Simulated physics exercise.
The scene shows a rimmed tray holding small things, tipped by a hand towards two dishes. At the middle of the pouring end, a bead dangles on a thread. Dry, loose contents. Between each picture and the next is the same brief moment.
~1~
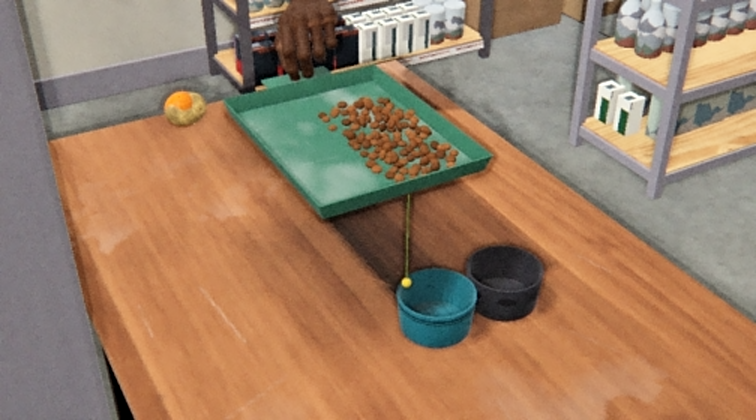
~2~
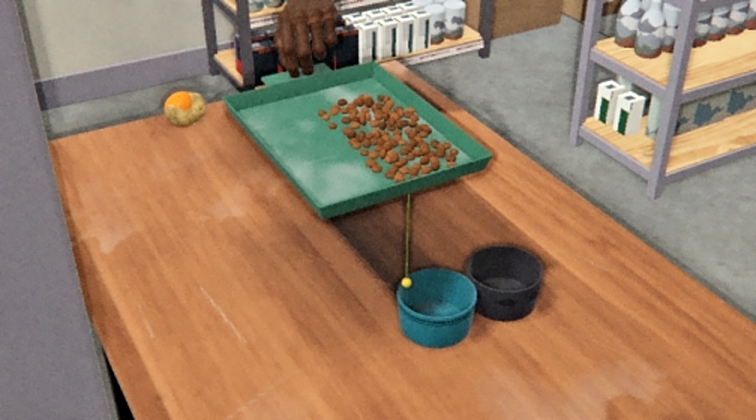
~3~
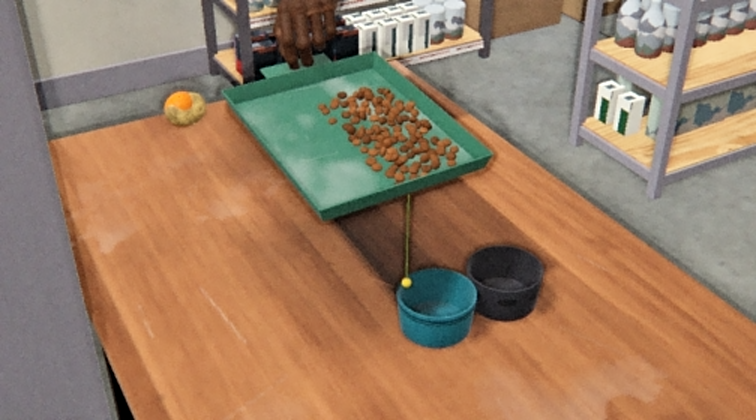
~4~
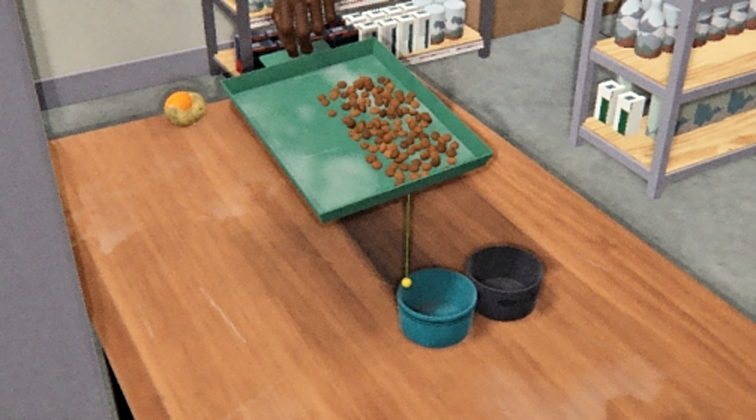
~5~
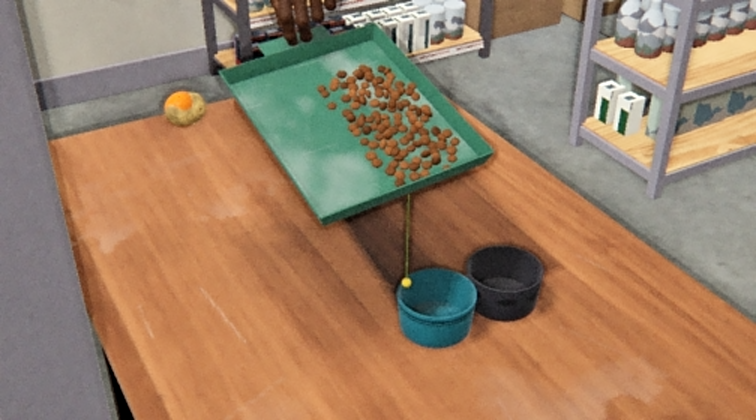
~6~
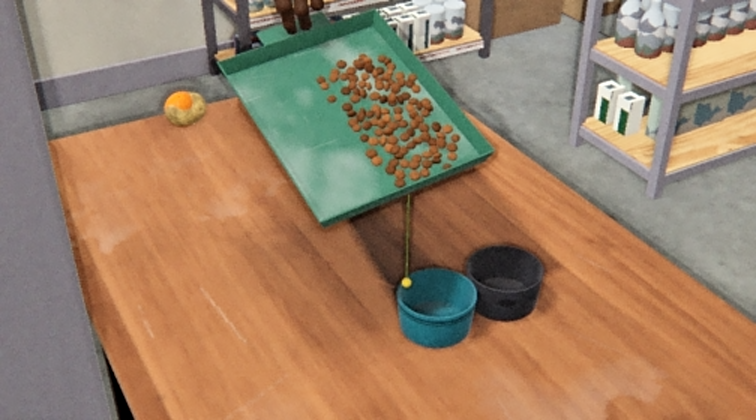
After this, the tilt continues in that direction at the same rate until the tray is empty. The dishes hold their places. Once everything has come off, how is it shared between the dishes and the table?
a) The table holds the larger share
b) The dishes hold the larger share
Answer: A.
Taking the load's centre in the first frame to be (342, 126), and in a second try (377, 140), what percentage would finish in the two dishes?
Roughly 0 and 0 percent, in that order.
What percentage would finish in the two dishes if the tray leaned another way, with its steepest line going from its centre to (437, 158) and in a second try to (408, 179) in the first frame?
Shares: 60 %, then 60 %.
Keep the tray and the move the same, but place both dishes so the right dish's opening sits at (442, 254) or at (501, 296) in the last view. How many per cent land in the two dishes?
0% for the first placement, 10% for the second.
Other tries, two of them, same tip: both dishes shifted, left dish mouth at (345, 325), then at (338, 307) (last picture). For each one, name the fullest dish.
Try 1: The dish at left; try 2: The dish at left.
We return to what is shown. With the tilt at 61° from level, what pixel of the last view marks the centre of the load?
I'd put the middle of the pieces at roughly (369, 194).
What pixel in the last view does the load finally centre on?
Last view, centre at rest - approx. (353, 372).
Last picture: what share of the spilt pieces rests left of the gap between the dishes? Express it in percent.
About 90 %.
Soon after the last picture, tray tipped steeply; nearly all on the tray; a stray few in the air.
A little later, tray tipped right over; about a quarter on the tray; about half outside both; about a quarter in the air.
Later still, tray tipped past a quarter turn; all outside both.
At rest, tray tipped past a quarter turn; none in the left dish; none in the right dish; all outside both.
